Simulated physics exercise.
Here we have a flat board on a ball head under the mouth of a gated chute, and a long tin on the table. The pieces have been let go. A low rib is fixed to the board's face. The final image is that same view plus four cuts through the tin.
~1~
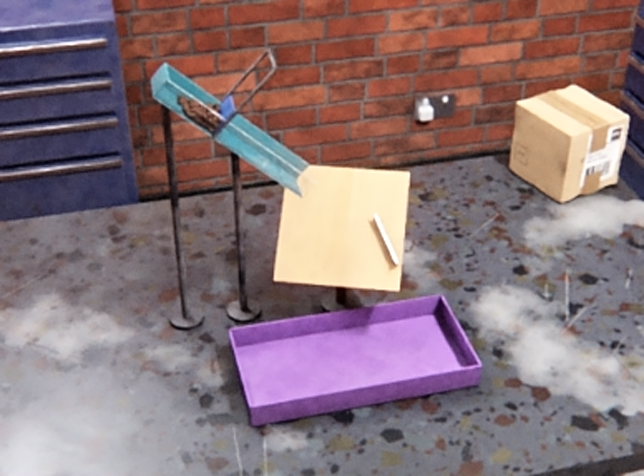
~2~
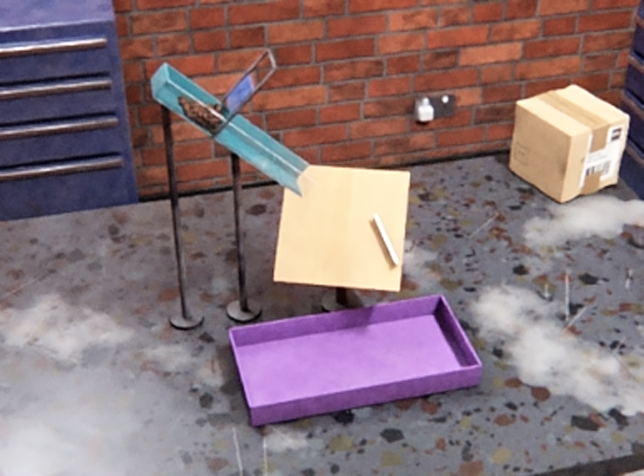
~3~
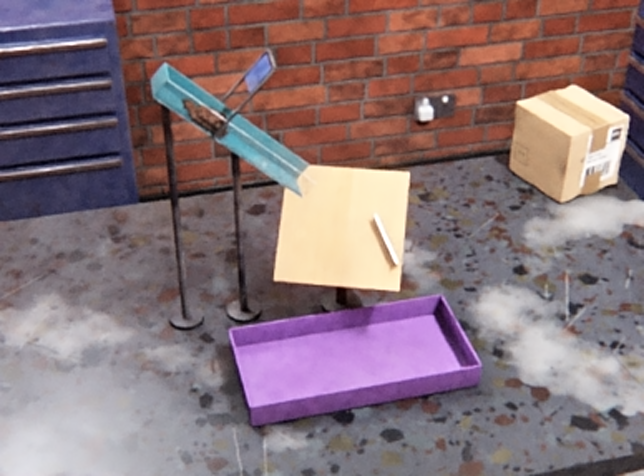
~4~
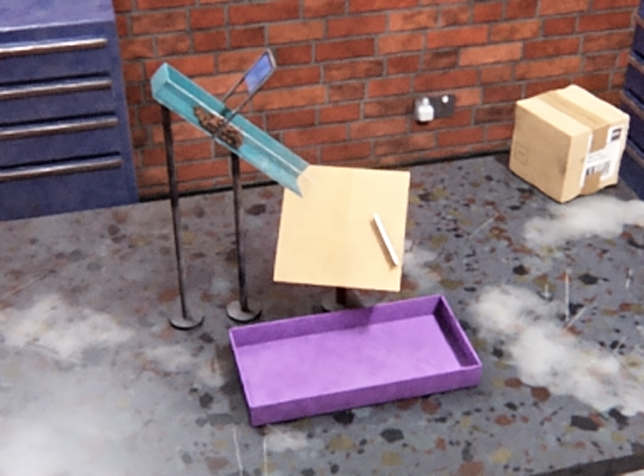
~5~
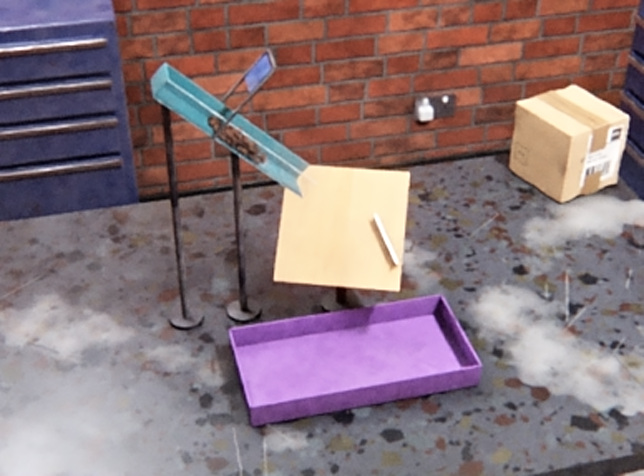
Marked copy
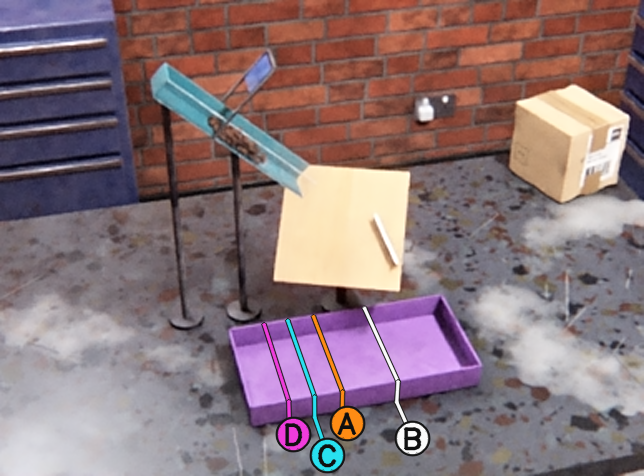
The video shows a blue gate rising on a sloping teal chute above a tilted wooden board and an empty purple tray, and then a small brown load sliding down the chute toward the right.
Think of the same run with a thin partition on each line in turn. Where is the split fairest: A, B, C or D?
I would pick line B.
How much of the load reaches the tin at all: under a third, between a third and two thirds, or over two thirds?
About that: Over two thirds.
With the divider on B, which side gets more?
Right.
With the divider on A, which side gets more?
More lands on the right.
On the marked copy, line A crosses the front rim at (342, 390); line B crosses the front rim at (397, 380); line C crosses the front rim at (314, 395); line D crosses the front rim at (288, 400).
With A, of what is caught, a small part on the left of the divider, most on the right.
With B, of what is caught, about a third on the left of the divider, about two thirds on the right.
With C, of what is caught, a small part on the left of the divider, nearly all on the right.
With D, of what is caught, none on the left of the divider, all on the right.
